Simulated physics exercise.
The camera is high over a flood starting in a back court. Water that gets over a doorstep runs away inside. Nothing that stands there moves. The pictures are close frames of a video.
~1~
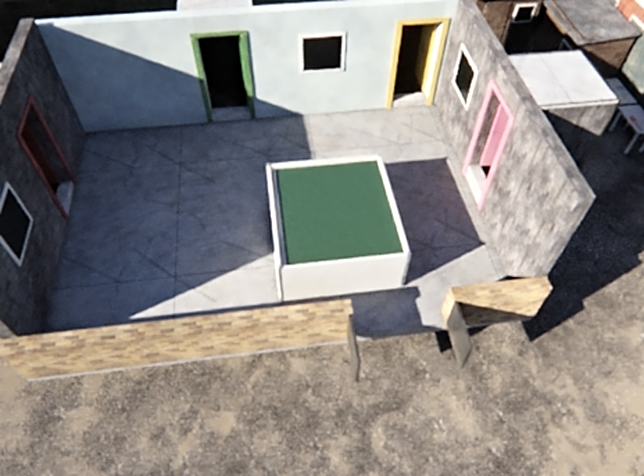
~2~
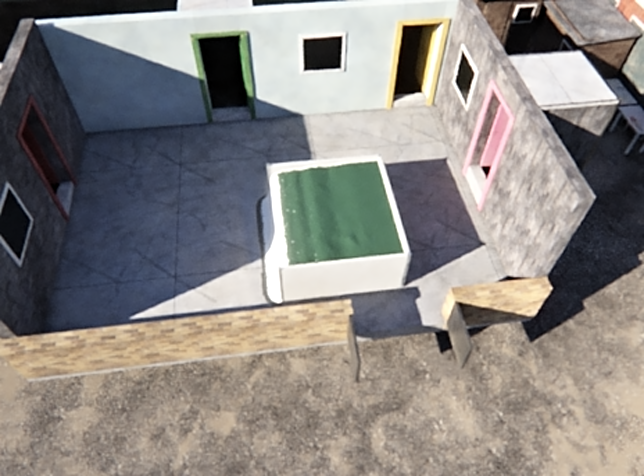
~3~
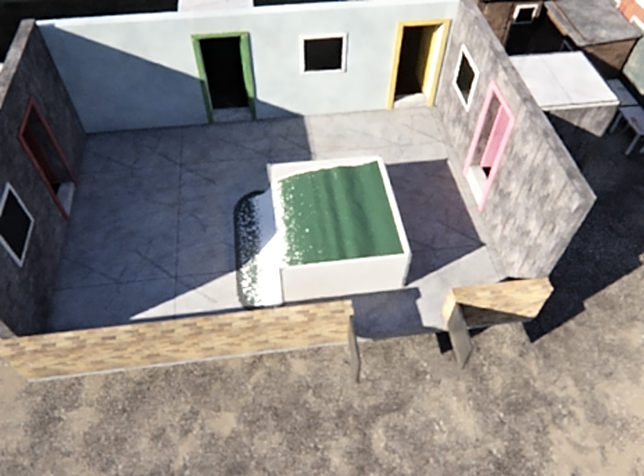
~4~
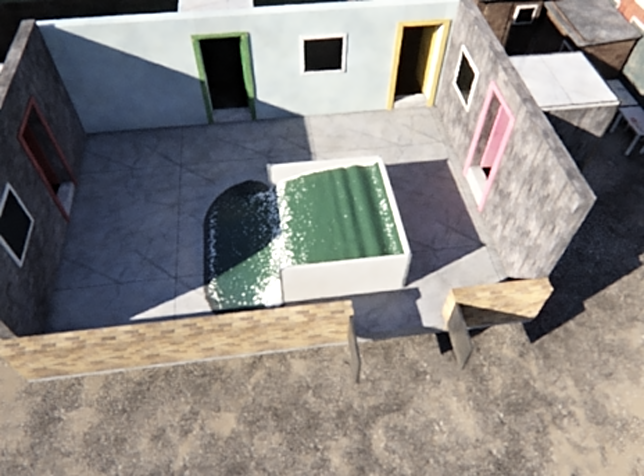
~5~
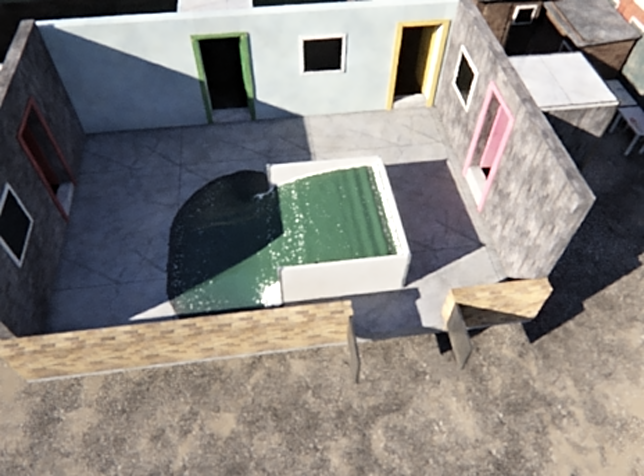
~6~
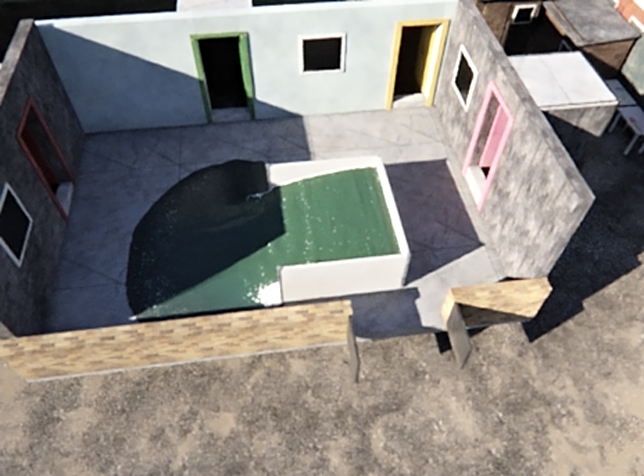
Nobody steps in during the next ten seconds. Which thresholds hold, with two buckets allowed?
One by one: The red door takes more than that; the yellow door stays under that; the green door stays under that; the pink door stays under that.
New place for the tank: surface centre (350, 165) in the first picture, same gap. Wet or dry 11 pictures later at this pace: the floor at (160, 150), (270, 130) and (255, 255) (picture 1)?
In turn: Covered, dry, flooded.
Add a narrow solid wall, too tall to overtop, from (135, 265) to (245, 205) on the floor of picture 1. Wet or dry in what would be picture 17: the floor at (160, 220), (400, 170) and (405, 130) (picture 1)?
One after the other: Clear, dry, free of water.
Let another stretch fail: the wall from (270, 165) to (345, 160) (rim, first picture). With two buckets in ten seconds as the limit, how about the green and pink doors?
In short: The green door passes that mark; the pink door takes less.
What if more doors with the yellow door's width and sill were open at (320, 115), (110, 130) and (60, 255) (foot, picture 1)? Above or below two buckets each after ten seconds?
In that order: Stays under, passes that mark, lets more in.
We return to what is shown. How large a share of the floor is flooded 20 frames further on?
Some 50 per cent.
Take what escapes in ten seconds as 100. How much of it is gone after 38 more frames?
Near 45 in a hundred.
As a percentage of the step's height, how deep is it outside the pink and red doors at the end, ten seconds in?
Near 40 and 40 in a hundred.
A moment on, water covers 45 % of the floor; the red door wet at the sill, nothing in, the yellow door not reached, the green door not reached, the pink door not reached.
Next, water covers 50 % of the floor; the red door over two buckets in, the yellow door not reached, the green door not reached, the pink door not reached.
Then, water covers 50 % of the floor; the red door far over two buckets in, the yellow door not reached, the green door wet at the sill, nothing in, the pink door not reached.
Later, water covers 80 % of the floor; the red door far over two buckets in, the yellow door wet at the sill, nothing in, the green door wet at the sill, nothing in, the pink door not reached.
In the end, water covers 100 % of the floor; the red door far over two buckets in, the yellow door under two buckets in, the green door wet at the sill, nothing in, the pink door wet at the sill, nothing in.
